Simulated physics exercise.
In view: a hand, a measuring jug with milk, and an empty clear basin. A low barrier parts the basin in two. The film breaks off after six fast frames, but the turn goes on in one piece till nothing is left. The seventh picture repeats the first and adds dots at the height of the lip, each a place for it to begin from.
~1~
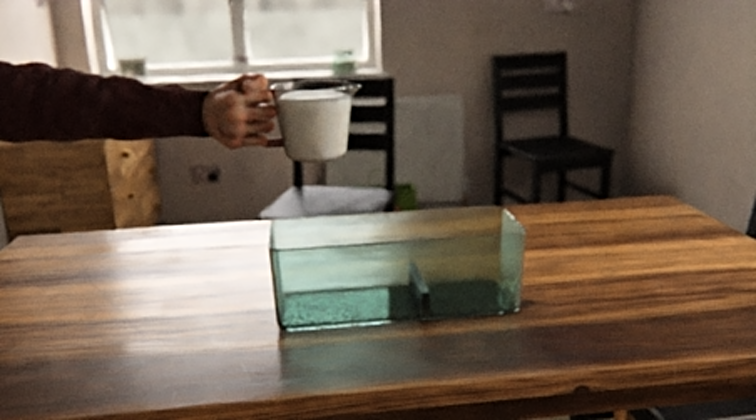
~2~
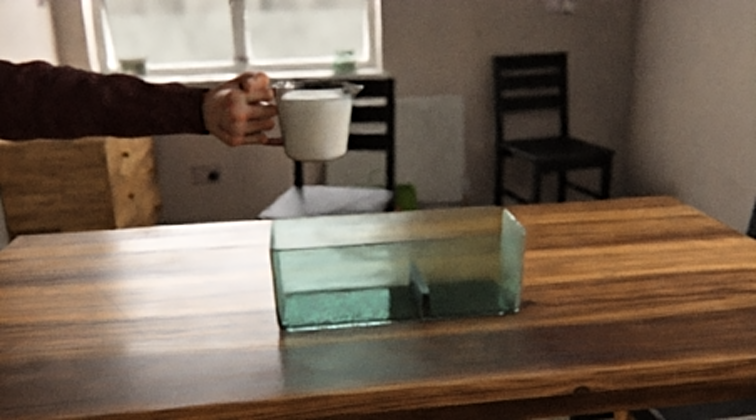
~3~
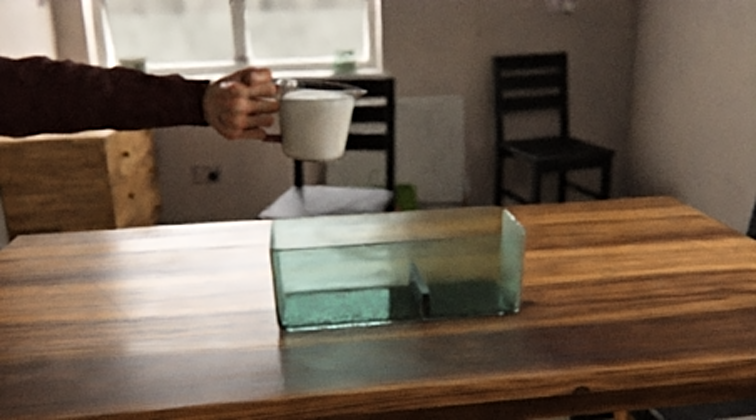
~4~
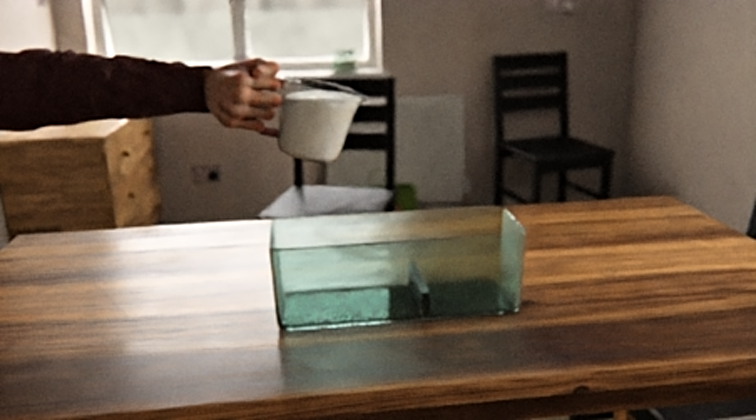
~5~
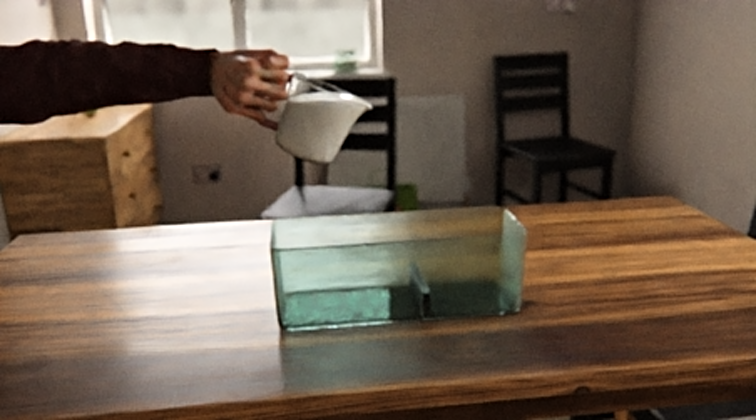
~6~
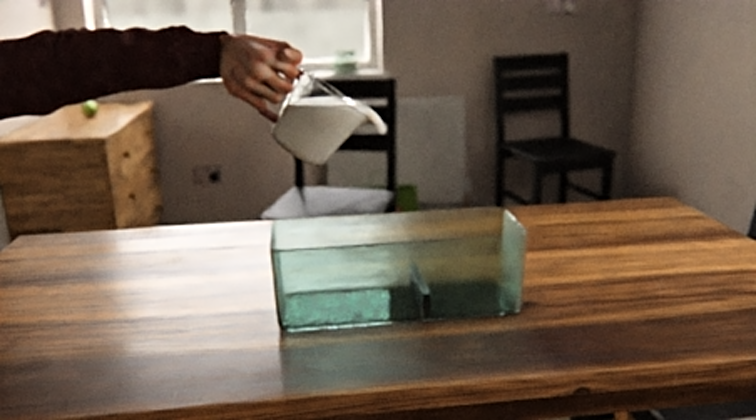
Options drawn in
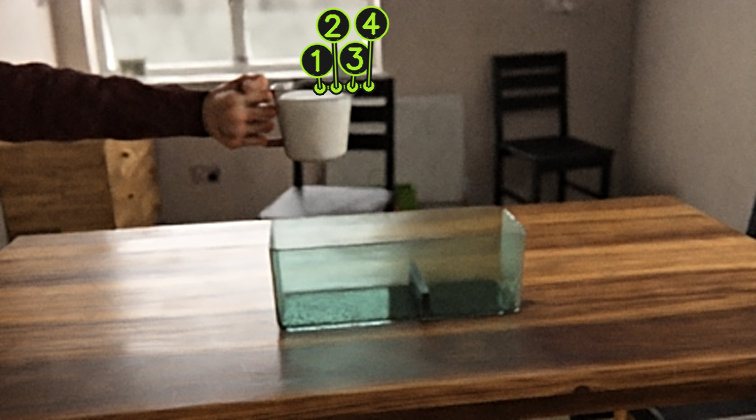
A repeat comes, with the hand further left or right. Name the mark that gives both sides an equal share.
The best place is 4.
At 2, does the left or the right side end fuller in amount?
The left side.
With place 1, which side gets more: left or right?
More ends on the left.
In lime, 1 at (319, 88); 2 at (336, 87); 3 at (352, 86); 4 at (368, 85).
For place 1, about 88 % ends left of the wall and 10 % right of it.
For place 2, about 91 % ends left of the wall and 6 % right of it; 3 % is lost outside.
For place 3, about 81 % ends left of the wall and 16 % right of it; 3 % is lost outside.
For place 4, about 52 % ends left of the wall and 47 % right of it.
